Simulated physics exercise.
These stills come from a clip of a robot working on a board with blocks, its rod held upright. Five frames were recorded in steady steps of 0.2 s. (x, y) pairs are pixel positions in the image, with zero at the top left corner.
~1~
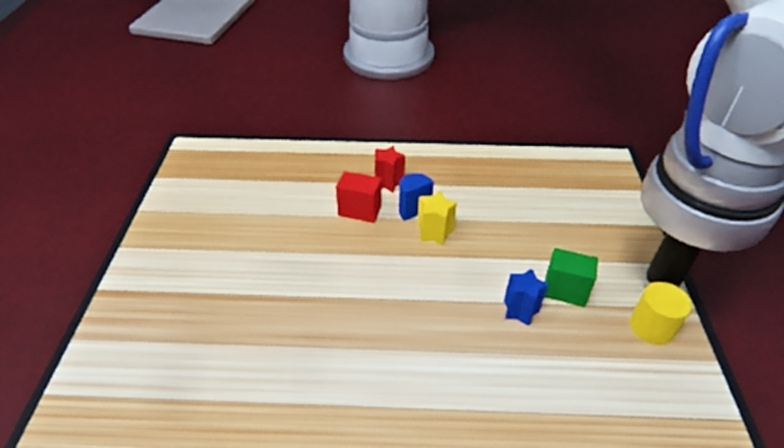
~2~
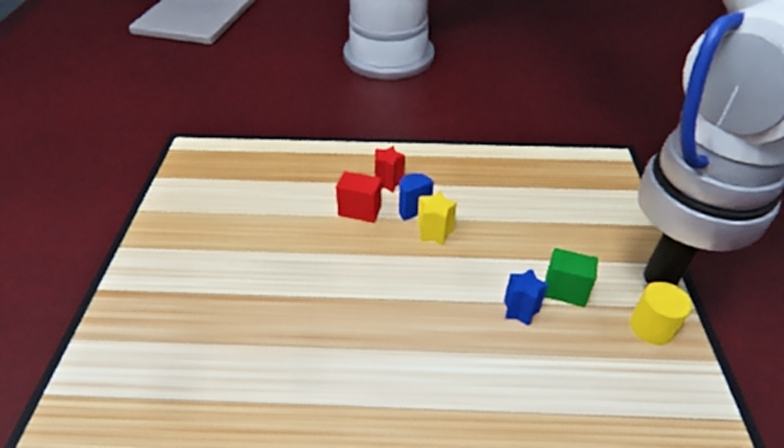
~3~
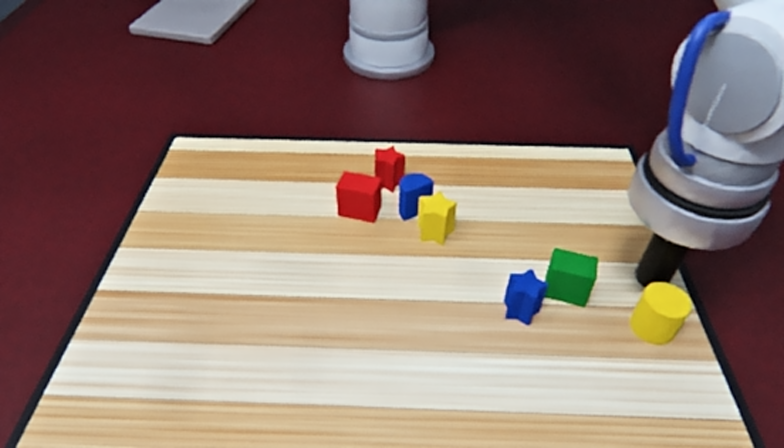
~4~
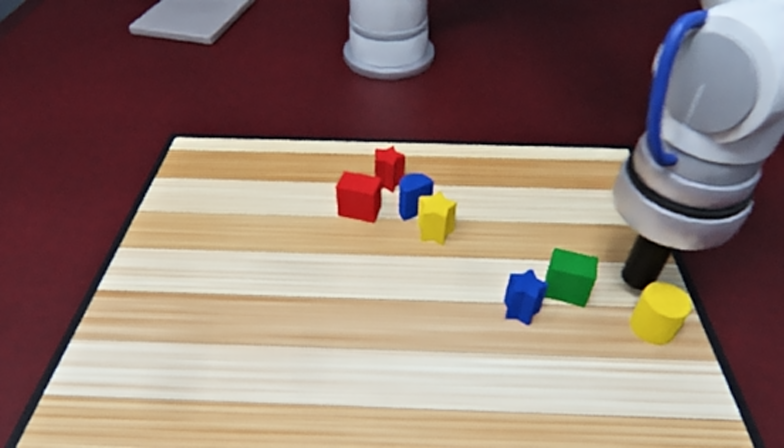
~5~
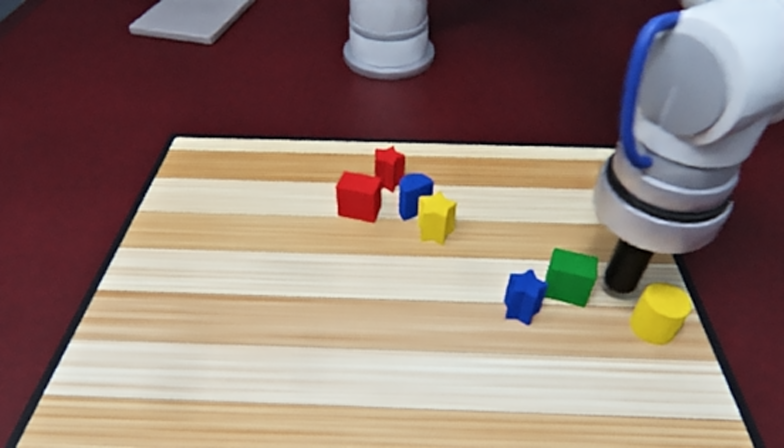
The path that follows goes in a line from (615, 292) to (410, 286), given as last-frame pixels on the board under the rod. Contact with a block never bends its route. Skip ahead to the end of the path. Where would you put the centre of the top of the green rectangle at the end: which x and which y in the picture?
Pixel (398, 287).
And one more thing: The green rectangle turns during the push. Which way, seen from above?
My answer: Anticlockwise.
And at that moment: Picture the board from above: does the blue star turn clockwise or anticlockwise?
The block turns counter-clockwise.
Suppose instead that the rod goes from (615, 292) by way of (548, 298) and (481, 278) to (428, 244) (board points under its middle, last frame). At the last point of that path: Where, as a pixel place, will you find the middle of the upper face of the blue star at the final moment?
About (503, 289).
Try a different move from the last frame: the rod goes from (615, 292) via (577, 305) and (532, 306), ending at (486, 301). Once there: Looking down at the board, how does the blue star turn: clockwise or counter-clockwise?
Against the clock.
What follows on the original path. One third of the way, rod at (549, 279); blue star at (514, 289), turned 55° anticlockwise; green rectangle at (516, 264), turned 15° anticlockwise.
Two thirds of the way, rod at (480, 277); blue star at (514, 290), turned 60° anticlockwise; green rectangle at (449, 272), turned 50° anticlockwise.
At the end, rod at (411, 277); blue star at (514, 290), turned 60° anticlockwise; green rectangle at (399, 287), turned 100° anticlockwise; yellow circular block still.
